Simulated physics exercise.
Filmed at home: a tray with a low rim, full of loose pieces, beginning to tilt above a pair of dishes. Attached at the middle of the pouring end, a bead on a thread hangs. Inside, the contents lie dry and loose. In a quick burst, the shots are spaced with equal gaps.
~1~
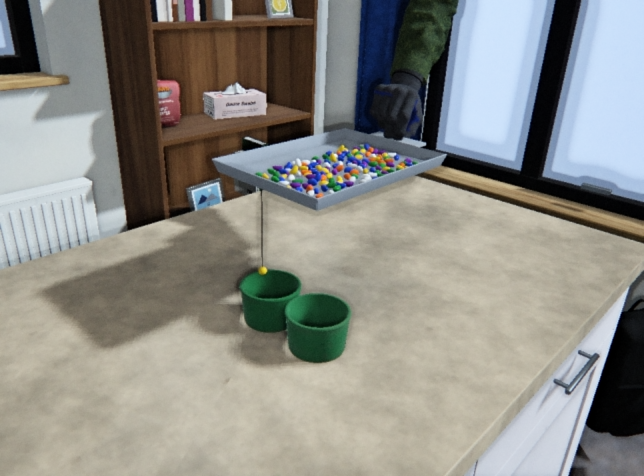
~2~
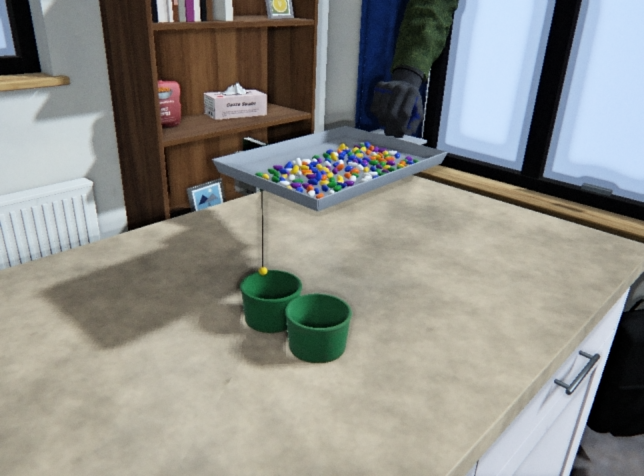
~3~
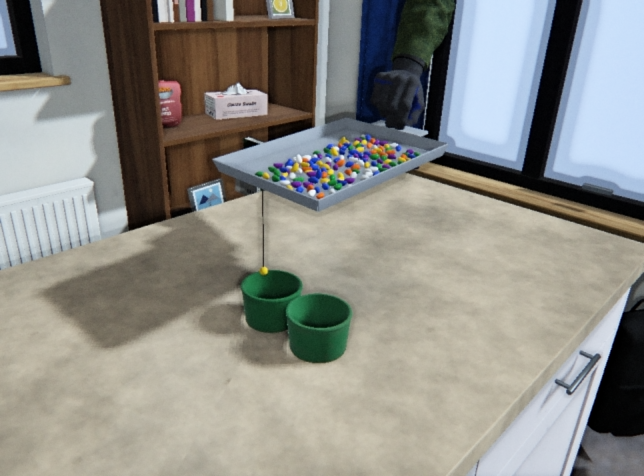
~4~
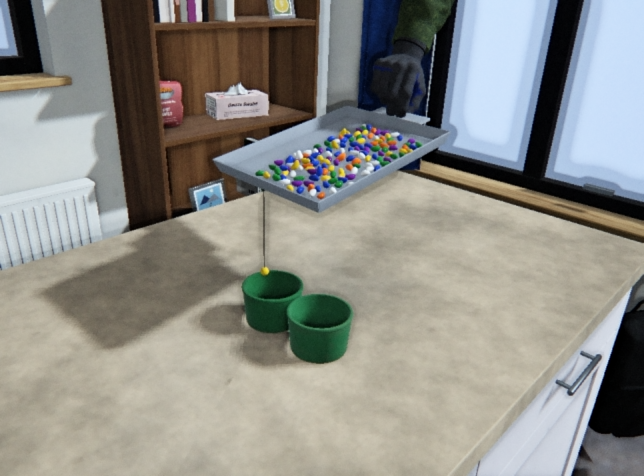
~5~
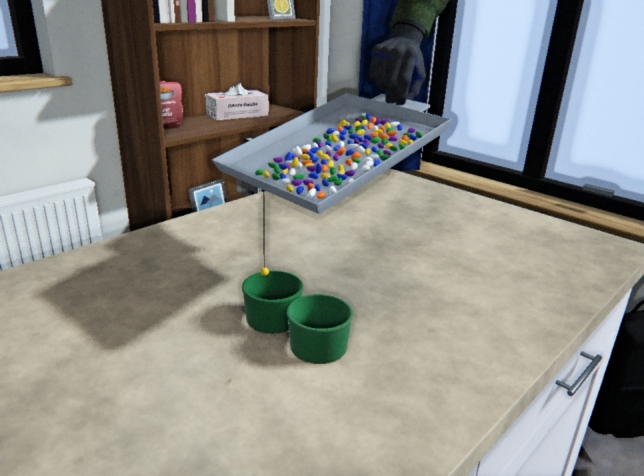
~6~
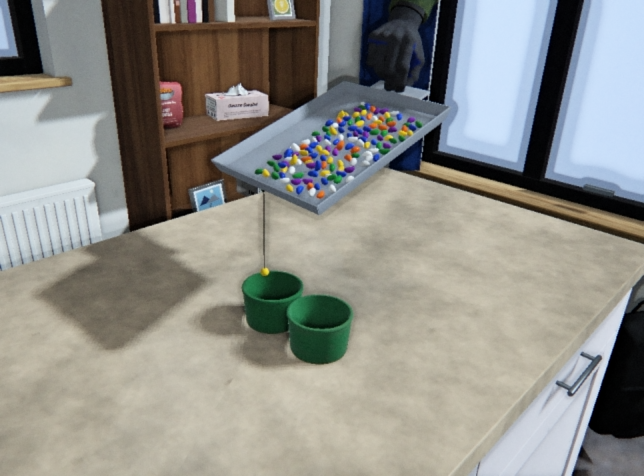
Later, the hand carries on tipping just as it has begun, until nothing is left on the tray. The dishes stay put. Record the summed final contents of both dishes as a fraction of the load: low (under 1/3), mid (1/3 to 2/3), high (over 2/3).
Recorded: Low.
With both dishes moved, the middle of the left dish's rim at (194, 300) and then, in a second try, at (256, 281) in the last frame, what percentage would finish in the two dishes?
20 %, 20 %.
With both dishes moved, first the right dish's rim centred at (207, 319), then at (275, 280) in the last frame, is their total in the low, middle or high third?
One: Less than a third. Two: Less than a third.
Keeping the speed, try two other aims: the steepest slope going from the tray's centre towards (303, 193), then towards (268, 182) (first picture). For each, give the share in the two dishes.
The first try would leave around 40 per cent there, the second around 0 per cent.
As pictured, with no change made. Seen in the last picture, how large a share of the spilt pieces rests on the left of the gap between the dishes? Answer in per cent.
Roughly 90 percent.
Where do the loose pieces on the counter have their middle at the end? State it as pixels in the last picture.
The middle is around (235, 360).
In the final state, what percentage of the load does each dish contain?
Around 0 in a hundred in the left dish and around 10 in a hundred in the right dish.
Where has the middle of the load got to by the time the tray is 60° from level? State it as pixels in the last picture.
The middle of the pieces sits at roughly (292, 165).
Shortly afterwards, tray tipped steeply; the whole lot on the tray.
Next, tray tipped right over; the bulk on the tray; only a few in the right dish; a little outside both; a little in the air.
Some moments later, tray tipped past a quarter turn; a little in the right dish; only a few in the left dish; the bulk outside both.
In the end, tray tipped past a quarter turn; a little in the right dish; only a few in the left dish; the bulk outside both.
